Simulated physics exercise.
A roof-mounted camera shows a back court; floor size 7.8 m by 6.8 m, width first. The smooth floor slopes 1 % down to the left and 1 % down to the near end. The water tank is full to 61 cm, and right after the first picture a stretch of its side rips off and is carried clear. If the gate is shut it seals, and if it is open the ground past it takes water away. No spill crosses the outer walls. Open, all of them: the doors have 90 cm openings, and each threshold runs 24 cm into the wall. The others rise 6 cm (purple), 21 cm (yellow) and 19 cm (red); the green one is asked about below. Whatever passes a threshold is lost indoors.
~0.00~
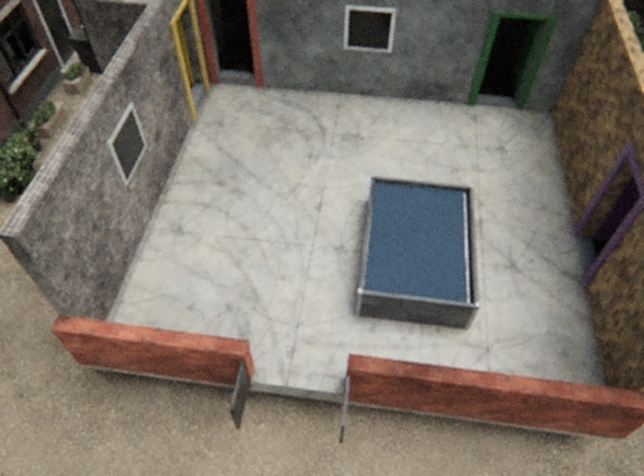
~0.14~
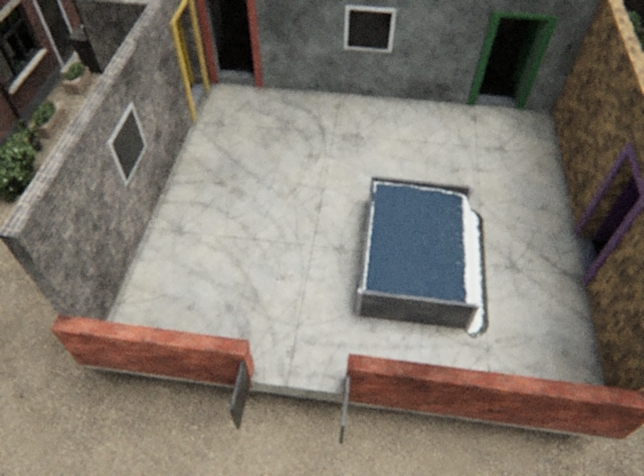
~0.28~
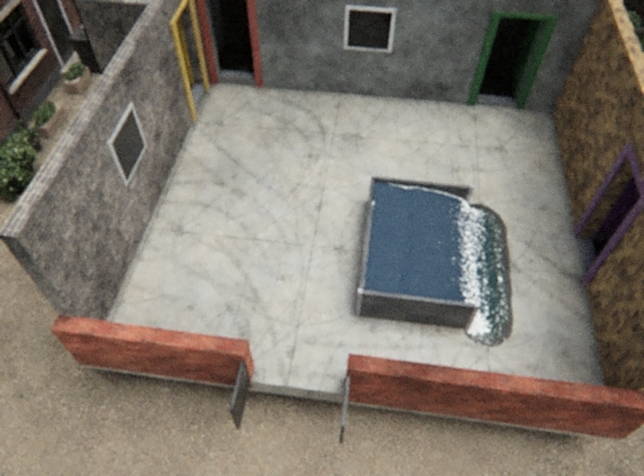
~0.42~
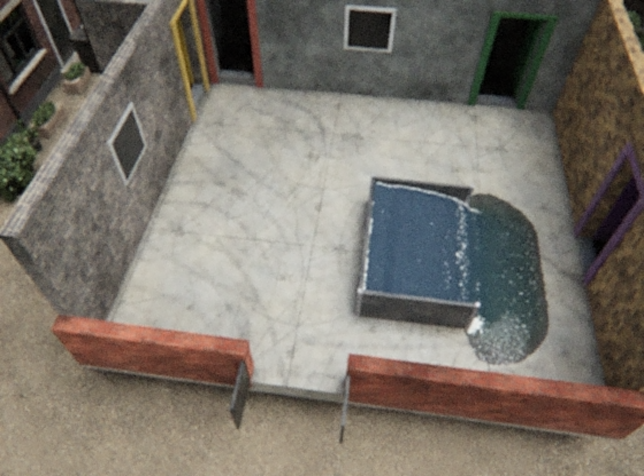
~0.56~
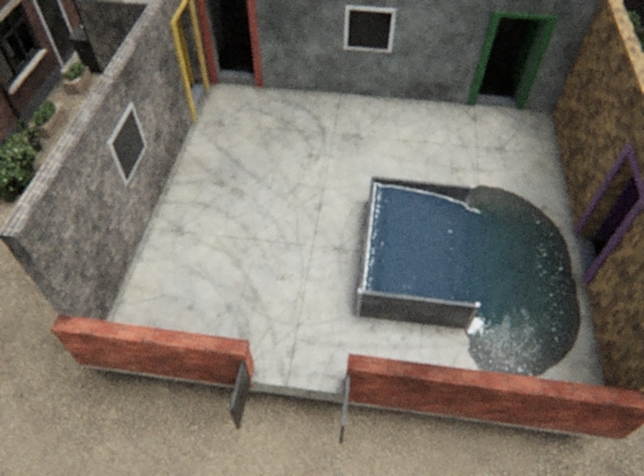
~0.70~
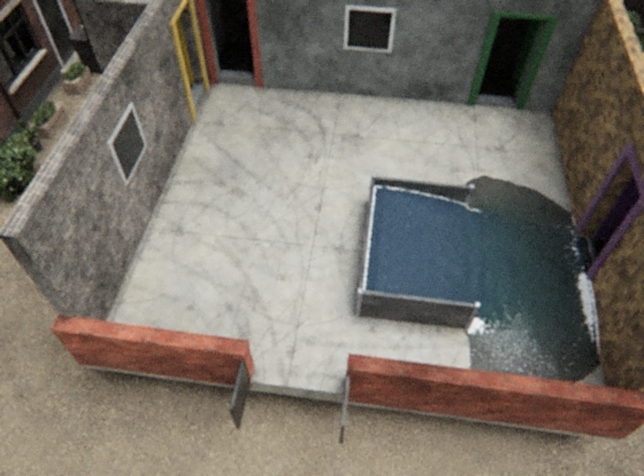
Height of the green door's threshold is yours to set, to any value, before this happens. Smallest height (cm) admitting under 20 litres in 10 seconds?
Roughly 7.5 cm.
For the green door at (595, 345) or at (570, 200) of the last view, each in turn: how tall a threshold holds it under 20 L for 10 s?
In turn: About 25 cm, about 12.5 cm.
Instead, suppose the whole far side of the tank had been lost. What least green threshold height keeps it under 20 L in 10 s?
Required height: Approx. 14.5 cm.
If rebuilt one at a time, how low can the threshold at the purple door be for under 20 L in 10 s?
At purple, about 32 cm.
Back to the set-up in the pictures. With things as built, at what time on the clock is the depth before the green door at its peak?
Around 3.6 s, give or take.
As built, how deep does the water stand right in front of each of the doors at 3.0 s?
Centimetres: Purple = 19, yellow = 0, red = 0, green = 9.
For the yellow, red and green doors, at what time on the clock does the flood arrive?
Yellow at 7.5 s, red at 6.5 s and green at 2.6 s.
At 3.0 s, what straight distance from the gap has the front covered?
The front sits around 4.8 m out.
After 1.4 s water covers 20 % of the floor, deepest (40 cm) near (608, 412); it has not reached the green door.
After 3.0 s water covers 30 % of the floor, deepest (28 cm) near (608, 412); 9 cm at the green door, 0 litres in over its 10 cm threshold.
After 10.0 s water covers 90 % of the floor, deepest (10 cm) near (174, 167); 2 cm at the green door, 5 litres in over its 10 cm threshold.
At the green door as built, the water arrived by 2.7 s and peaked near 12 cm at 3.6 s.
With a threshold of 6 cm, 32 litres would have come in within the 10 s; with 8.5 cm, 11 litres. So under 20 litres takes about 7.5 cm.
